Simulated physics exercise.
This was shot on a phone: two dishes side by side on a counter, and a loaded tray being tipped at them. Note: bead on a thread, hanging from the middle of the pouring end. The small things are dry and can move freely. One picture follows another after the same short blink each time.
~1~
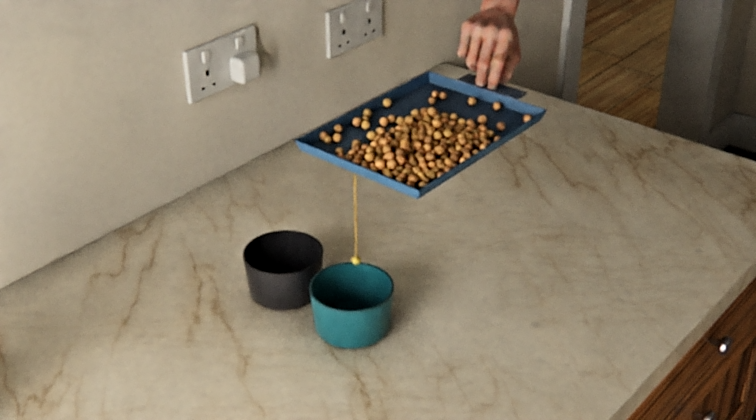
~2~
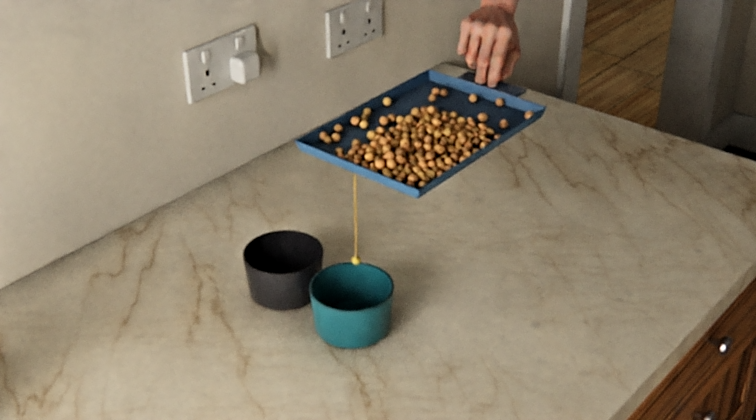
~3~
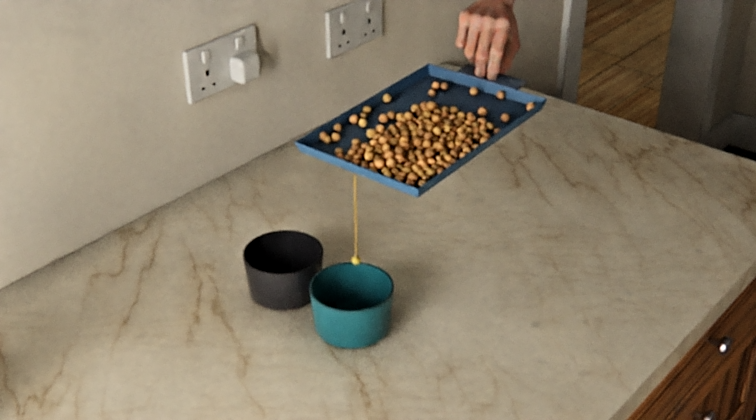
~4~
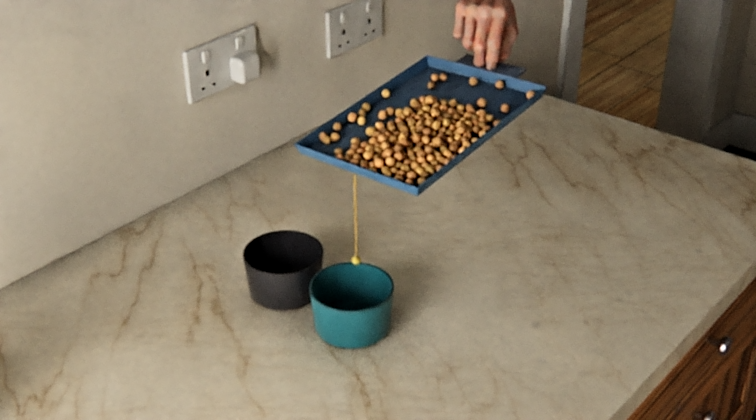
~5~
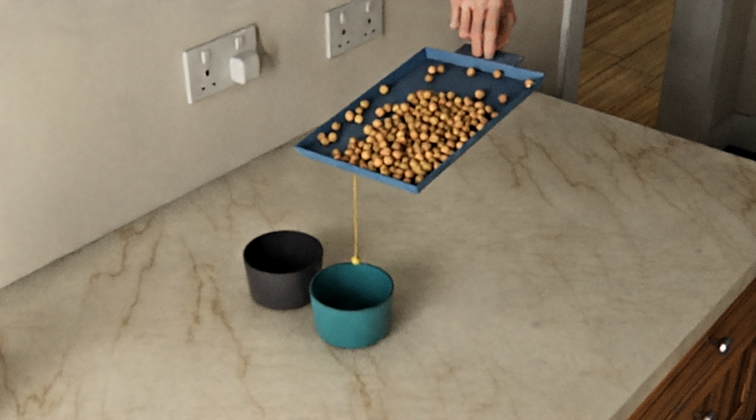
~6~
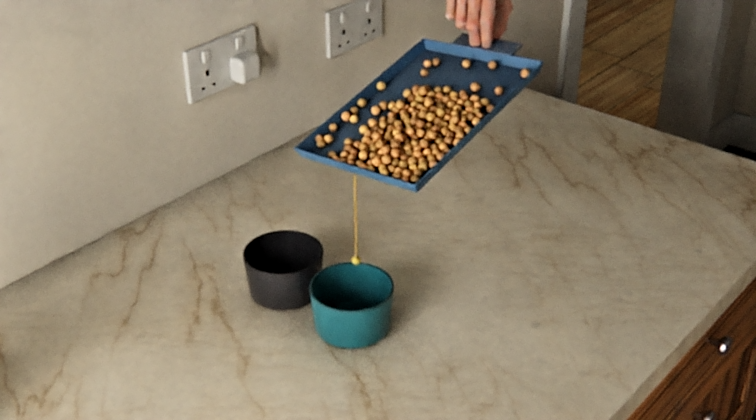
A hand held a blue tray of small round wooden beads above a black dish and a teal one, then slowly raised the far end, and some of the beads shifted slightly on the tray.
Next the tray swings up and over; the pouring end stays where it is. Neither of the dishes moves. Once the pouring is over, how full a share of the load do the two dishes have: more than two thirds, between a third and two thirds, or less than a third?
They have more than two thirds of it.
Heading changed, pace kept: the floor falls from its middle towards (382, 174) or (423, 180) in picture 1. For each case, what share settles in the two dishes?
Roughly 40 percent first and 10 percent second.
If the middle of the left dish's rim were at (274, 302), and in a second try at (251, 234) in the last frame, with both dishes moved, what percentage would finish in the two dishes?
First placement: Some 0 %; second placement: Some 70 %.
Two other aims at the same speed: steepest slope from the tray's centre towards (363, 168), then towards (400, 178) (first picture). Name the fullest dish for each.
The first tilt favours the right-side dish and the second favours the right-side dish.
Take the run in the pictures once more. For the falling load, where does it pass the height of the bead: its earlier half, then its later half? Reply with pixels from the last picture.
The opening half passes (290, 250), the closing half (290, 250).
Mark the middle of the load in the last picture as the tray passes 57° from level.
The load's middle is around (336, 151).
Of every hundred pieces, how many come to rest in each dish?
Near 60 in a hundred for the left dish; near 20 for the right dish.
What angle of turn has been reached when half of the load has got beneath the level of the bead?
Around 75°, give or take.
Soon after the last picture, tray tipped steeply; about two thirds on the tray; a stray few in the right dish; a small part in the left dish; a stray few outside both; about a quarter in the air.
A little later, tray tipped right over; a small part in the right dish; about two thirds in the left dish; about a quarter outside both; a stray few in the air.
Later still, tray tipped past a quarter turn; a small part in the right dish; about two thirds in the left dish; about a quarter outside both.
At rest, tray tipped past a quarter turn; a small part in the right dish; about two thirds in the left dish; about a quarter outside both.
